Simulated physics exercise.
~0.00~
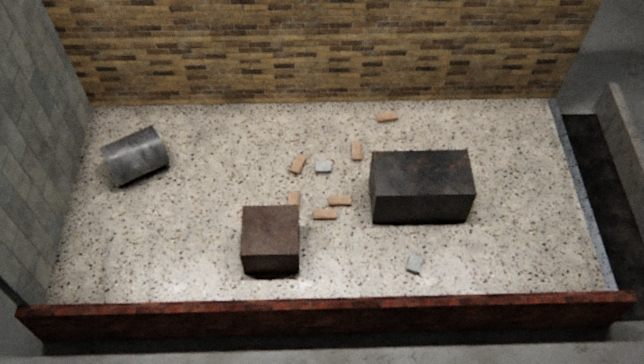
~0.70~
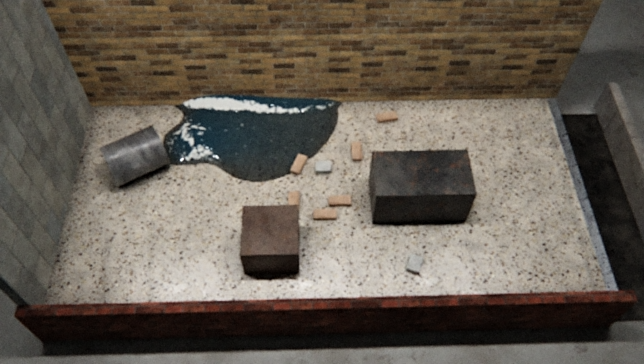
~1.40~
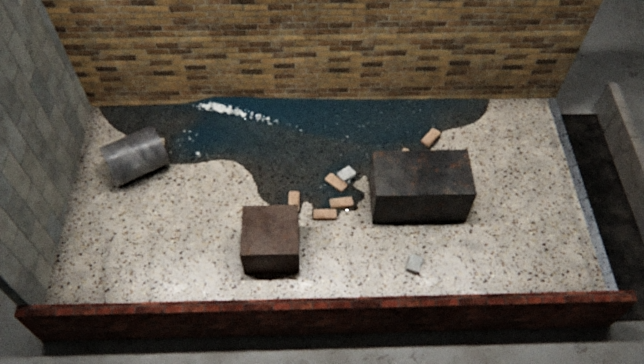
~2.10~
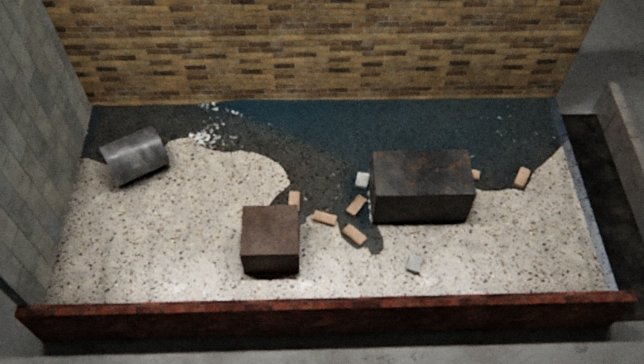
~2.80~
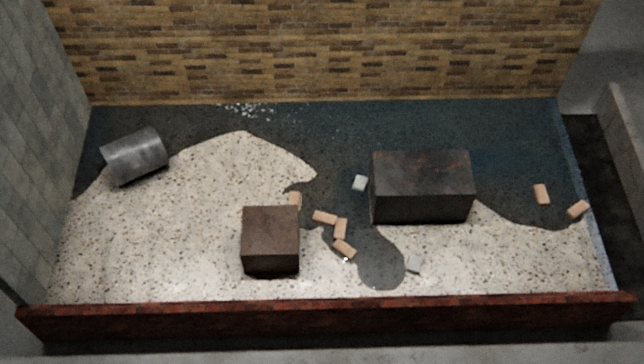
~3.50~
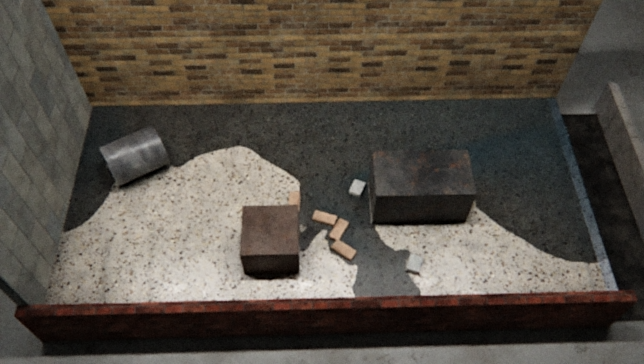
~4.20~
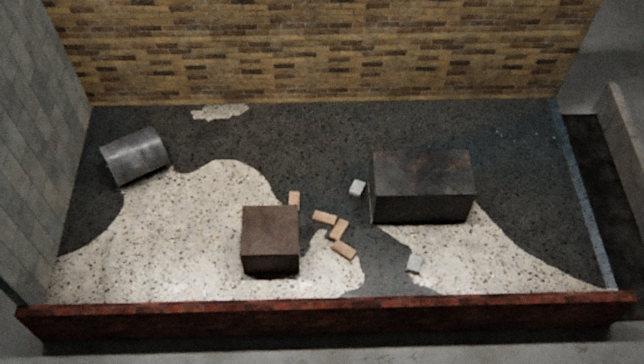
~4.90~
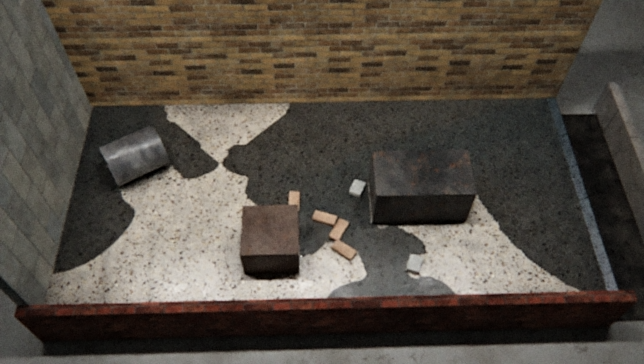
Dark water spread from the back wall across a speckled floor, around a metal cylinder and two large blocks, pushing small tan pieces along and carrying some off to the right, then shrank into damp patches with a few pieces resting between the blocks.
